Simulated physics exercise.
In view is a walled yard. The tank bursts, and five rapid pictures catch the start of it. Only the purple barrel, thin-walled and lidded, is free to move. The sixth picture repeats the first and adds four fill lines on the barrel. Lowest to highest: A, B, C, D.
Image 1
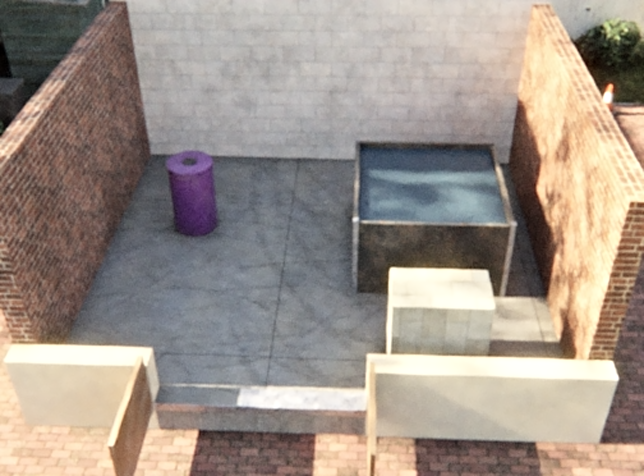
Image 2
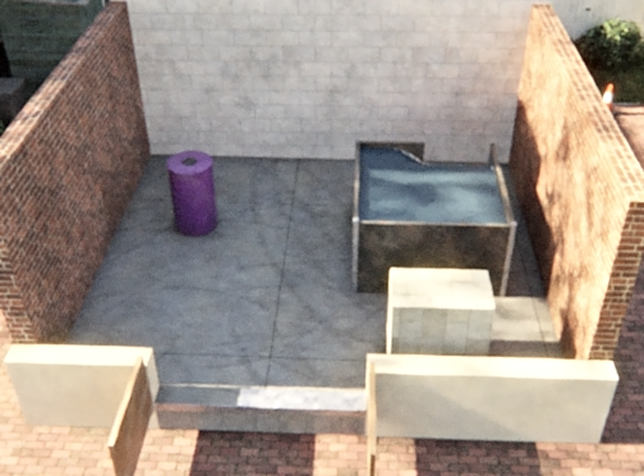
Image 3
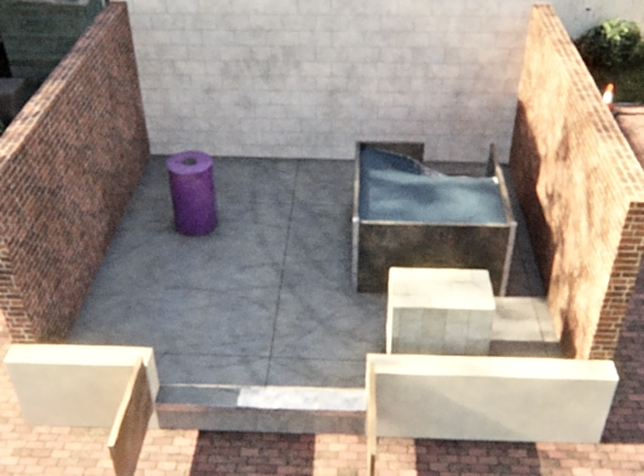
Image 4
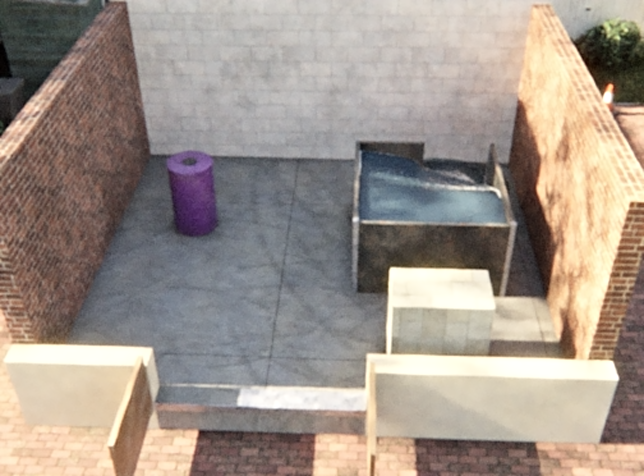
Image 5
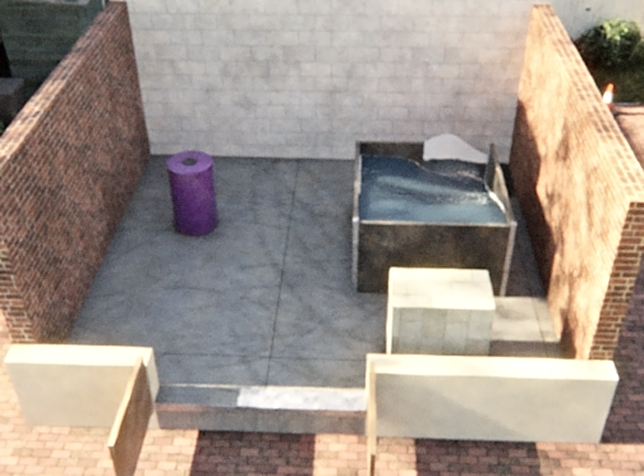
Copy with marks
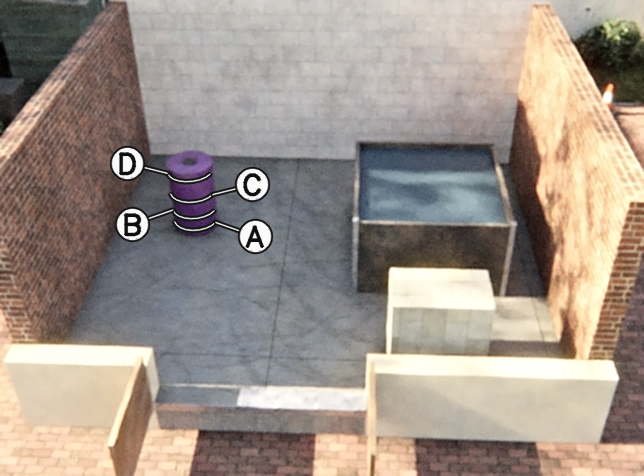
A walled yard held a full tank of water and a purple barrel; a gap opened in the tank's back side, and the water dipped and rippled inside while the barrel stayed still.
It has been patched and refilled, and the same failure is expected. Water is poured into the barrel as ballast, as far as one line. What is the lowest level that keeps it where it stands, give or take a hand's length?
I would pick level B.
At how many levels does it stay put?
Three of the four.
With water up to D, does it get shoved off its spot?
No.
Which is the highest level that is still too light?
The answer is A.
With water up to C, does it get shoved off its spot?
No.
On the marked copy, A at (192, 230); B at (190, 218); C at (188, 202); D at (185, 181); from the bottom up A, B, C, D.
Choosing A, it is pushed about 4 times its own width away.
Choosing B, it does not move.
Choosing C, it does not move.
Choosing D, it does not move.
